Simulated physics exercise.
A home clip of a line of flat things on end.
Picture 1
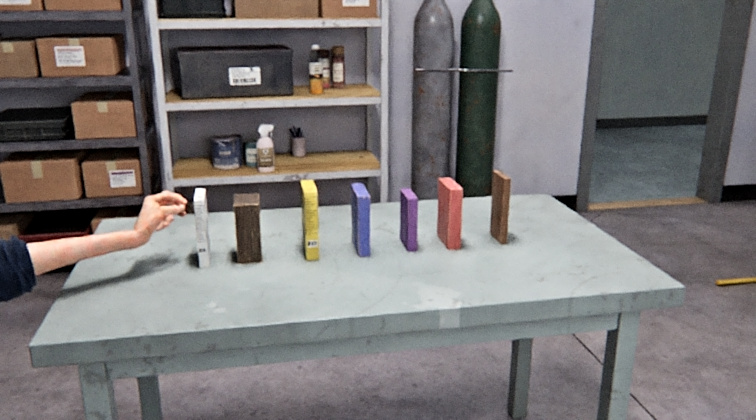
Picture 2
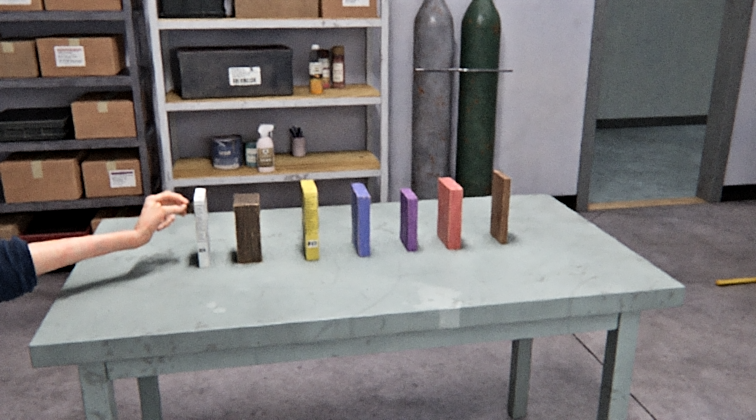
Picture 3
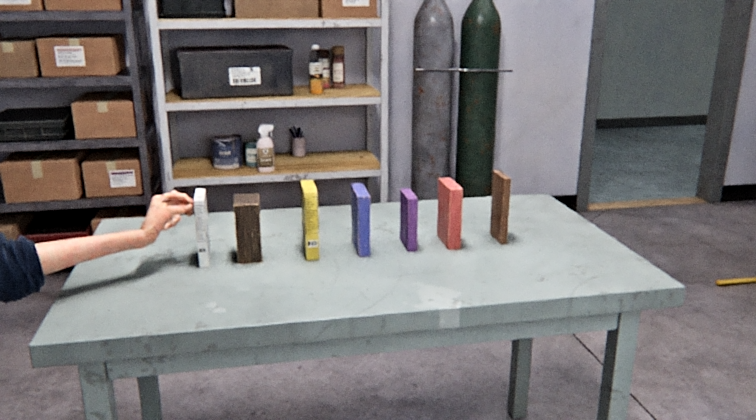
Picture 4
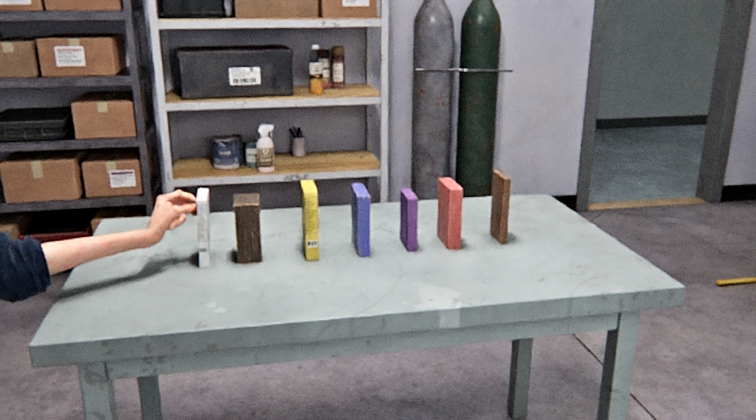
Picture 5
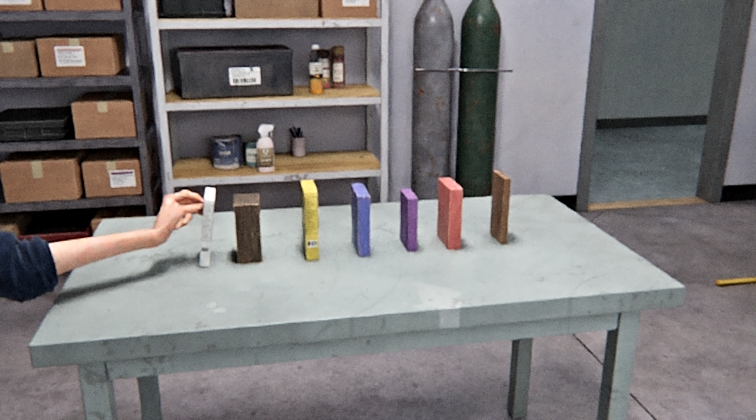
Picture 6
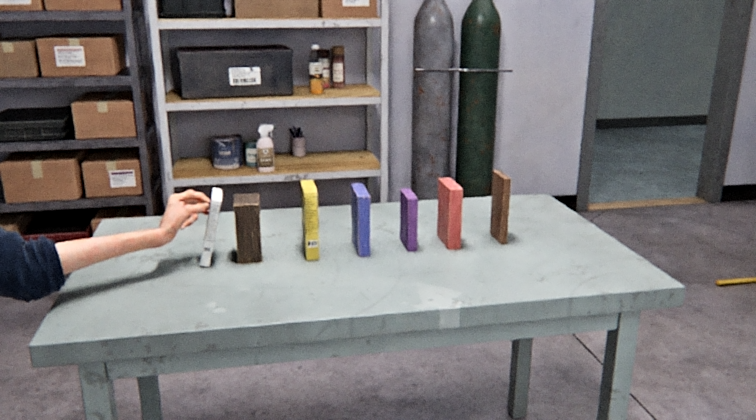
In a storage room or workshop with shelves, gas cylinders and a doorway behind, a still camera looks slightly down on a pale grey-green table. Seven flat pieces stand on end in a row, from left to right white, blackish brown, yellow, blue, purple, red and brown. A hand reaching in from the left moves slightly right against the white packet's top, and the packet leans rightward while the others stay still.
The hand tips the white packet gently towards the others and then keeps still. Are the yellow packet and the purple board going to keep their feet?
The yellow packet is still upright, the purple board is still upright.
Then, 0.10 s past the last view, white packet 24° over.
Then, 0.20 s past the last view, yellow packet resting near (310, 220); purple board resting near (409, 220).
Finally, all 5 still in place. Final places as the last picture's camera would see them, yellow packet near (310, 220), purple board near (409, 220).
